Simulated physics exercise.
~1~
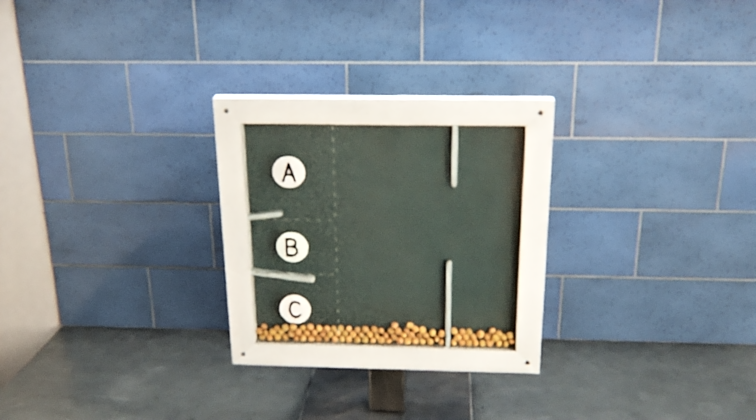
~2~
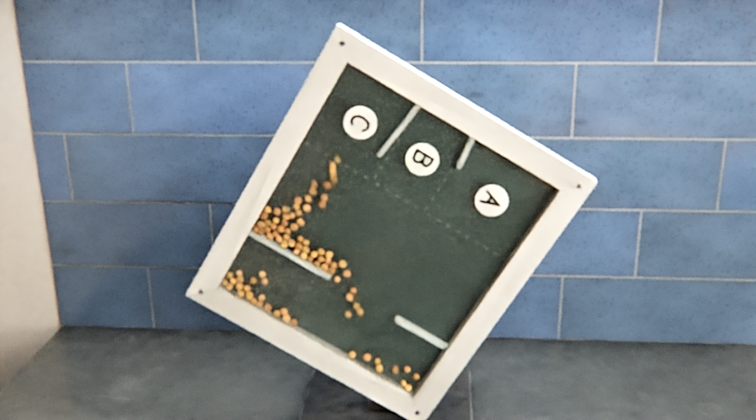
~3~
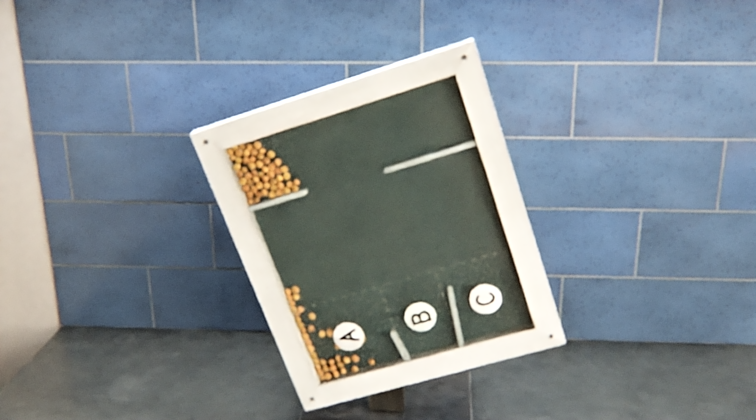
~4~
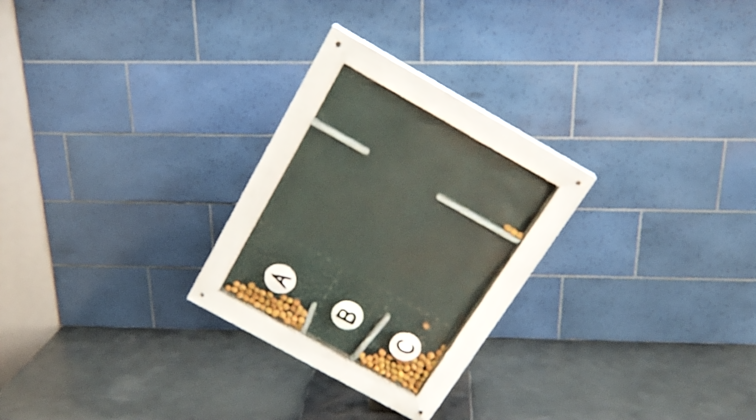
Before a blue tiled wall, a framed box turns clockwise, spilling beads mostly into pockets A and C.
